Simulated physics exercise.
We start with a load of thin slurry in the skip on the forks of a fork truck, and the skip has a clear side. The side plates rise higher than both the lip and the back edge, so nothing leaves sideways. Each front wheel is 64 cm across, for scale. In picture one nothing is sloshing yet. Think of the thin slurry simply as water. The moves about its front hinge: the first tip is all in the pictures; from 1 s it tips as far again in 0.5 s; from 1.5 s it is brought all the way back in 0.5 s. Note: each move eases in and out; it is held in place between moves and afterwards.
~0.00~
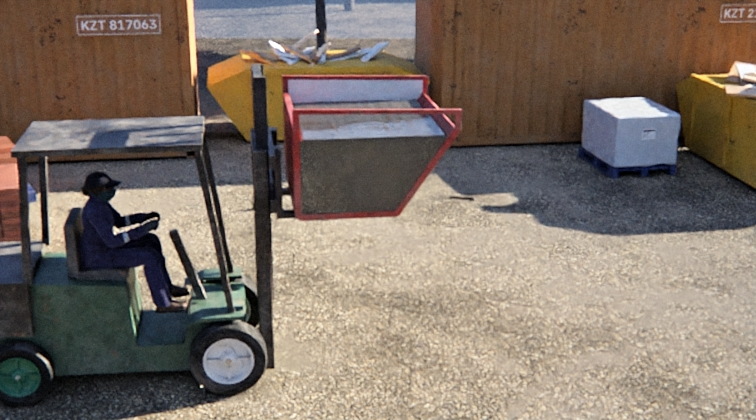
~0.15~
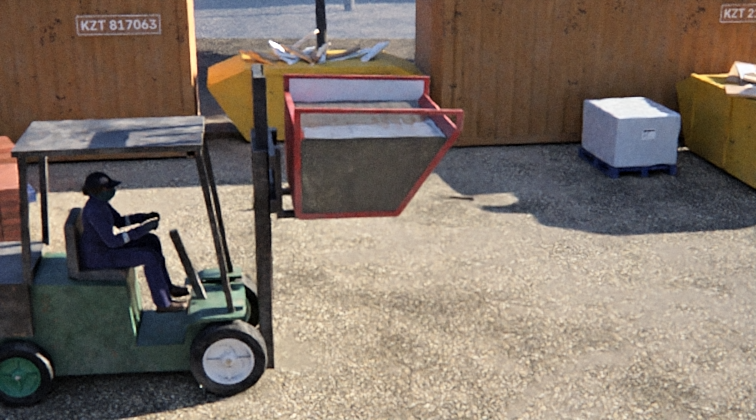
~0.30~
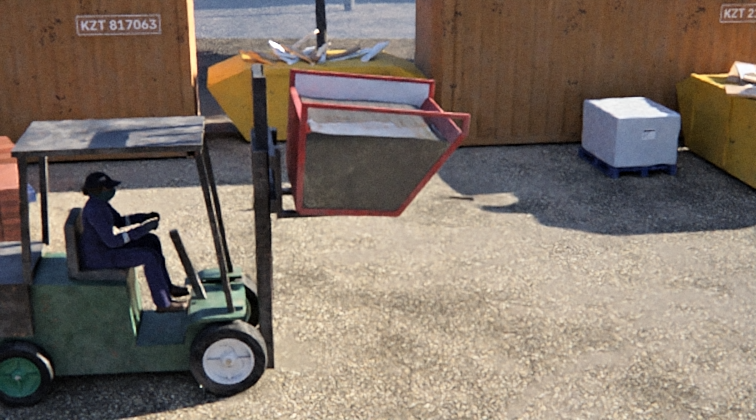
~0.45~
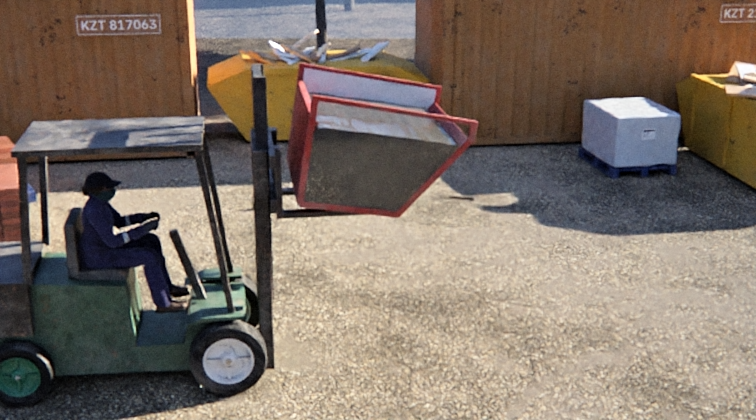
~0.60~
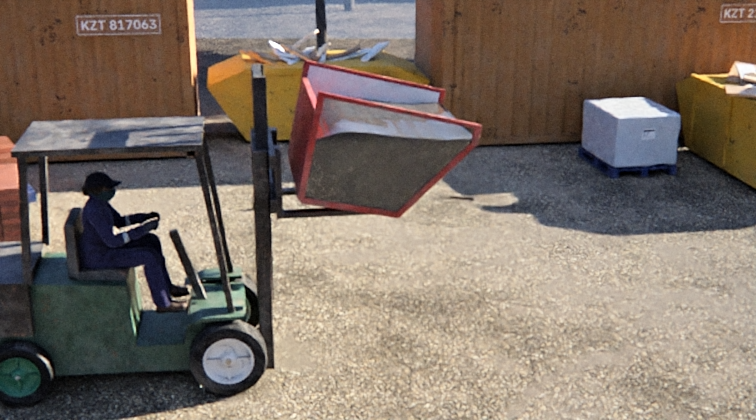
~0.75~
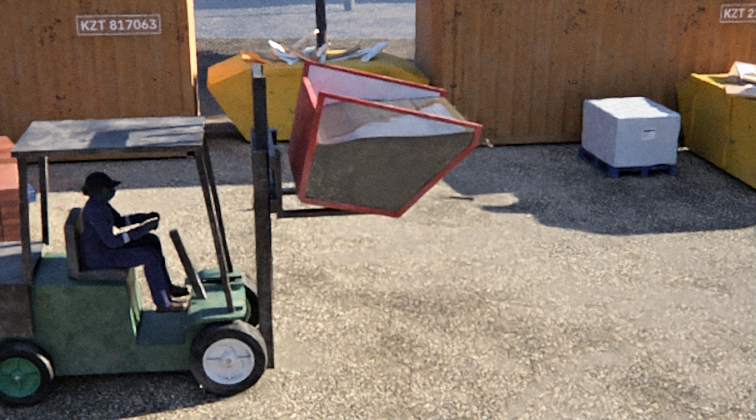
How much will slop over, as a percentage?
About 28 per cent.
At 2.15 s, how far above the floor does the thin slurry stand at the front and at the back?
Front 40 cm and back 54 cm.
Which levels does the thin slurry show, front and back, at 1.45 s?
Front 54 cm, back 40 cm.
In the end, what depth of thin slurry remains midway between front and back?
Roughly 42 centimetres.
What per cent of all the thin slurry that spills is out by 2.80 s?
By that time, around 90 percent of it is out.
After 1.45 s the skip is at 25° forwards, the surface stands 40 cm at the back and 54 cm at the front; 11 per cent is out, over the front.
After 2.15 s the surface stands 55 cm at the back and 41 cm at the front; 24 per cent is out, over the front.
After 2.80 s the surface stands 50 cm at the back and 45 cm at the front; 24 per cent is out, over the front.
After 4.89 s 28 per cent is out, over the front, 212 of 748 litres.
